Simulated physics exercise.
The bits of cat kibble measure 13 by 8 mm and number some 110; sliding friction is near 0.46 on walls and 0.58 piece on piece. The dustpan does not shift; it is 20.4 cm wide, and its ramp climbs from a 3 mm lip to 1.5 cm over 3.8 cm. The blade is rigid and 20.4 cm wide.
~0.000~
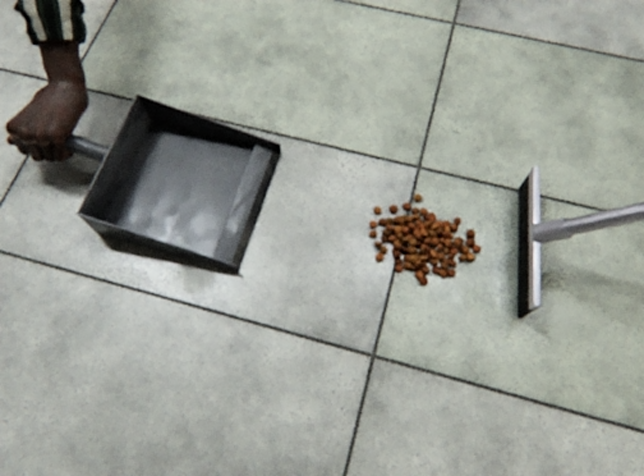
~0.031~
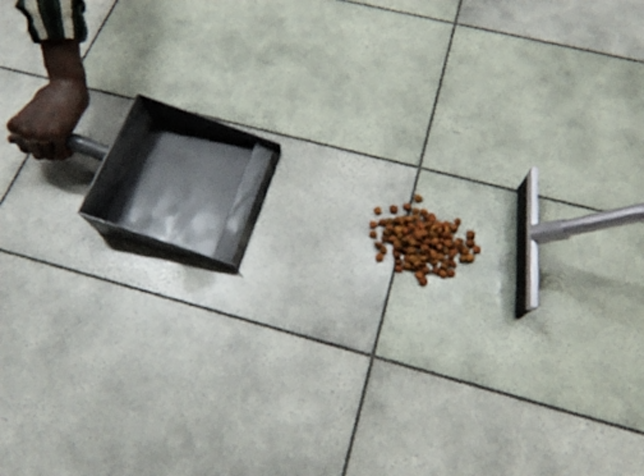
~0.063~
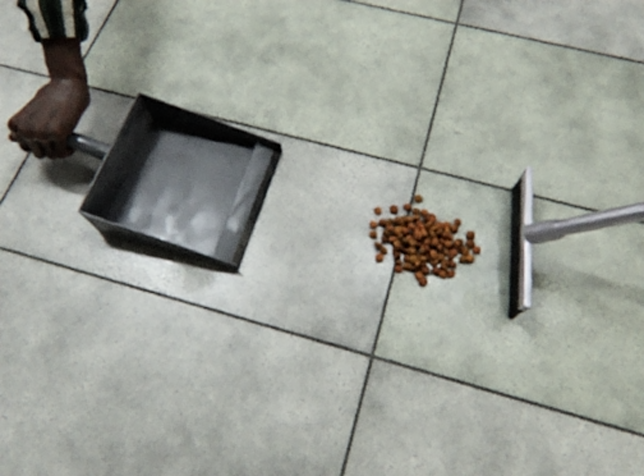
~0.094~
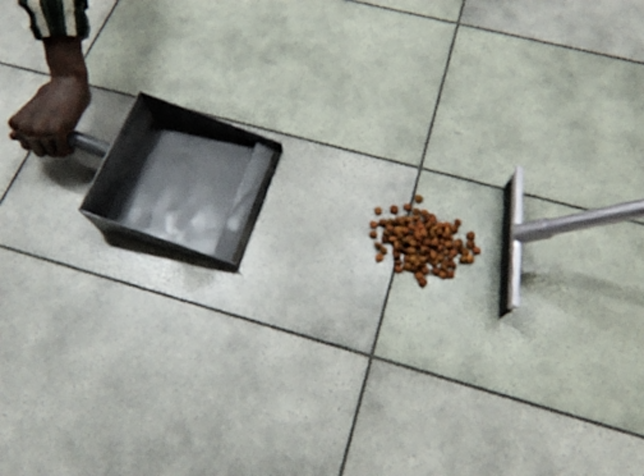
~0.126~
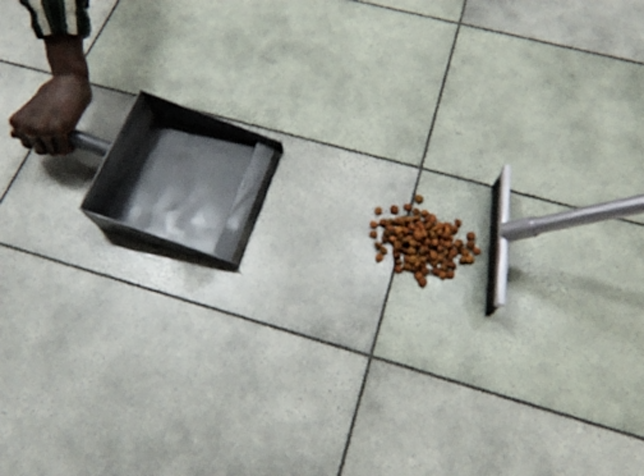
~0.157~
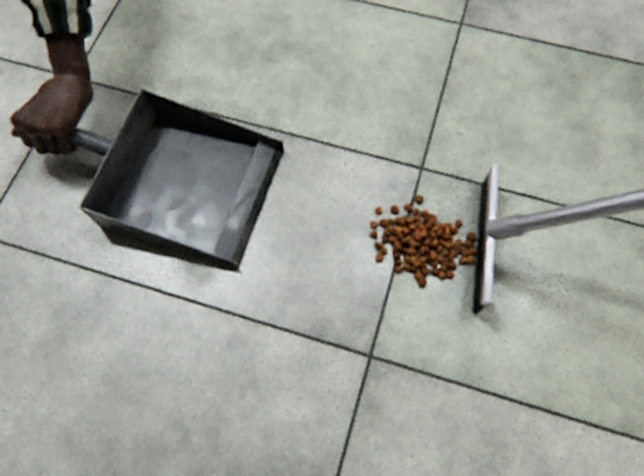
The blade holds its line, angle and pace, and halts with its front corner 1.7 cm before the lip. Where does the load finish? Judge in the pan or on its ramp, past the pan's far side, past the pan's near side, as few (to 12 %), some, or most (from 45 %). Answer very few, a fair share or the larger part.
Pan: A fair share, far side: Very few, near side: Very few.
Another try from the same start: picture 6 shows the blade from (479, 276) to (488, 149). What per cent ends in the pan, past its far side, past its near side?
Pan 0, far 20, near 0.
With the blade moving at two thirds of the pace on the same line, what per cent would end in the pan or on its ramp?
Then about 25 per cent.
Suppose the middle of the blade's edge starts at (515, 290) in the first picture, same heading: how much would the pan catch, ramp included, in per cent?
About 30 per cent.
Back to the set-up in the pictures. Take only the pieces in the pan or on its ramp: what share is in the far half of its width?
Roughly 60 per cent.
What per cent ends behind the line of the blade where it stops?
About 5 per cent.
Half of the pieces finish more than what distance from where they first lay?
About 24 cm.
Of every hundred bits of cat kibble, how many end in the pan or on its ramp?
About 25 per cent.
After 0.42 s, middle of the blade 18 cm from the lip; 0 % over the lip, far side 0 %, near side 0 %.
After 0.59 s, middle of the blade 8 cm from the lip; 0 % over the lip, far side 0 %, near side 5 %.
After 0.89 s, middle of the blade 3 cm from the lip; 25 % over the lip, far side 0 %, near side 5 %.
By 1.4 s all is still; pan 25 %, far side 0 %, near side 5 %, in front of the lip or behind the blade 70 %.
